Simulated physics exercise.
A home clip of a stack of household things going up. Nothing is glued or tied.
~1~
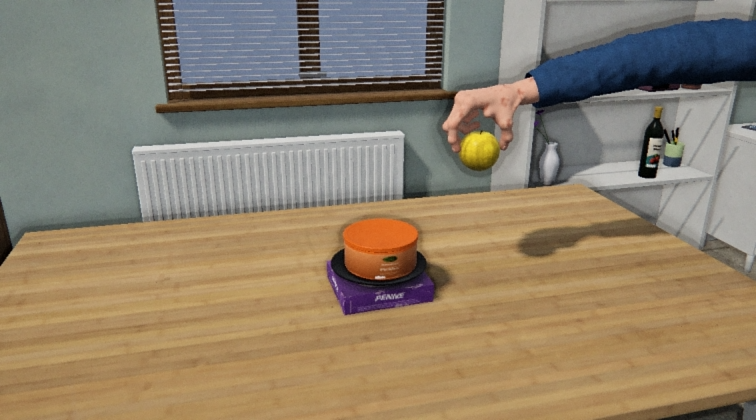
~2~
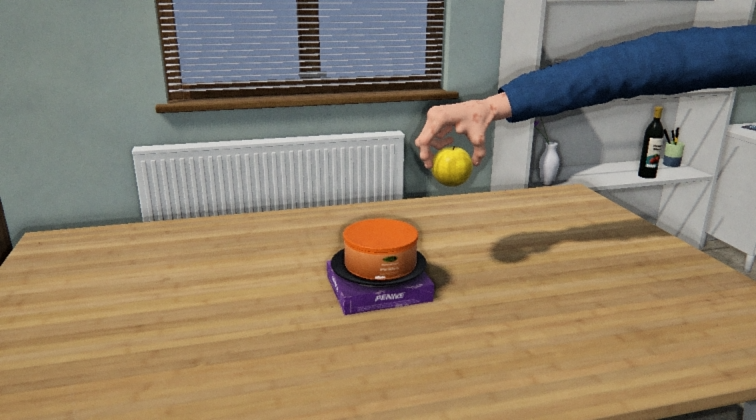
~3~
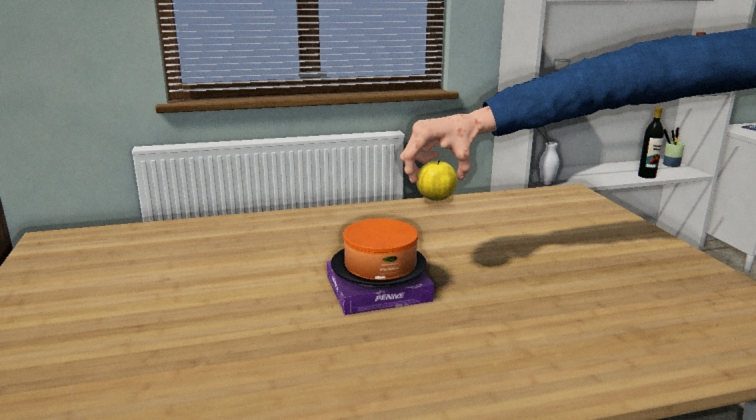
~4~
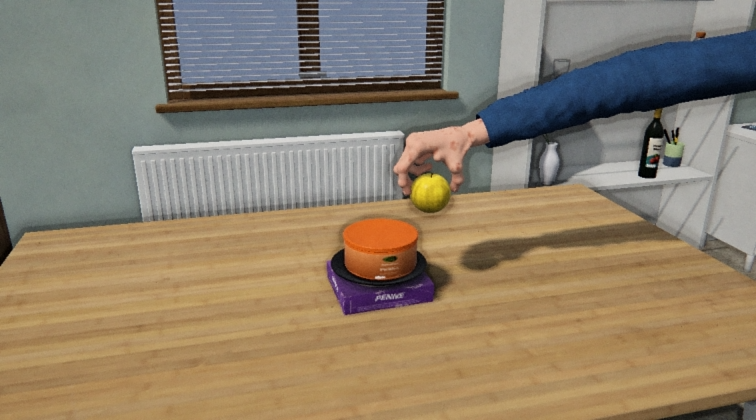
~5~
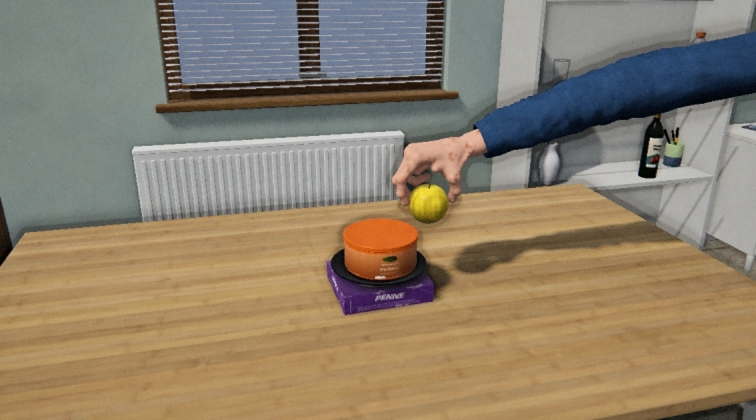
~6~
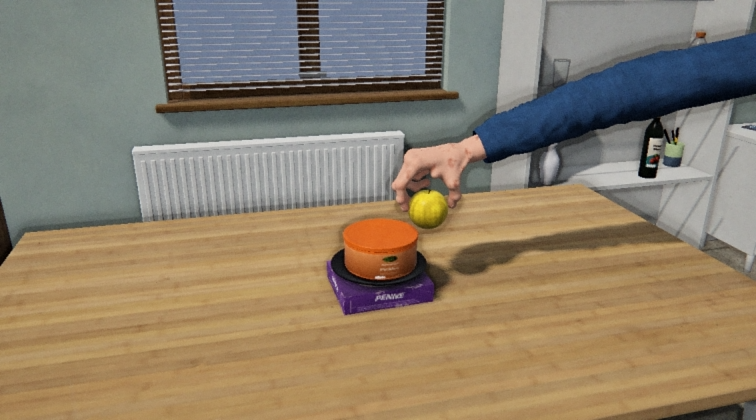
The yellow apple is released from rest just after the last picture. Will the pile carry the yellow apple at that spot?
In the end the pile comes apart.
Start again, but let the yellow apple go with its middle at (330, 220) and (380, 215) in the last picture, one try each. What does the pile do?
In the first case it loses its balance; in the second case it stays up.
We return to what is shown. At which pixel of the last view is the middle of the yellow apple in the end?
At about (487, 263).
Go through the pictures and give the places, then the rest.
On its way; yellow apple (479, 151); purple packet (378, 281), in the first frame.
On its way; yellow apple (452, 166), in the second frame.
On its way; yellow apple (437, 181); orange tub (381, 248), in the third frame.
On its way; yellow apple (430, 193); purple packet (378, 281), in the fourth frame.
On its way; yellow apple (428, 204), in the fifth frame.
In place under the hand; yellow apple (428, 209); orange tub (381, 248), in the sixth frame.
Then, 0.30 s on from there, yellow apple now fallen.
Then, 0.40 s on from there, things are still on the move.
Then, 1.00 s on from there, nothing new.
In the end, fallen, yellow apple; the other 3 unmoved. At the end, from the last picture's camera, yellow apple near (487, 263). The pile gives way.
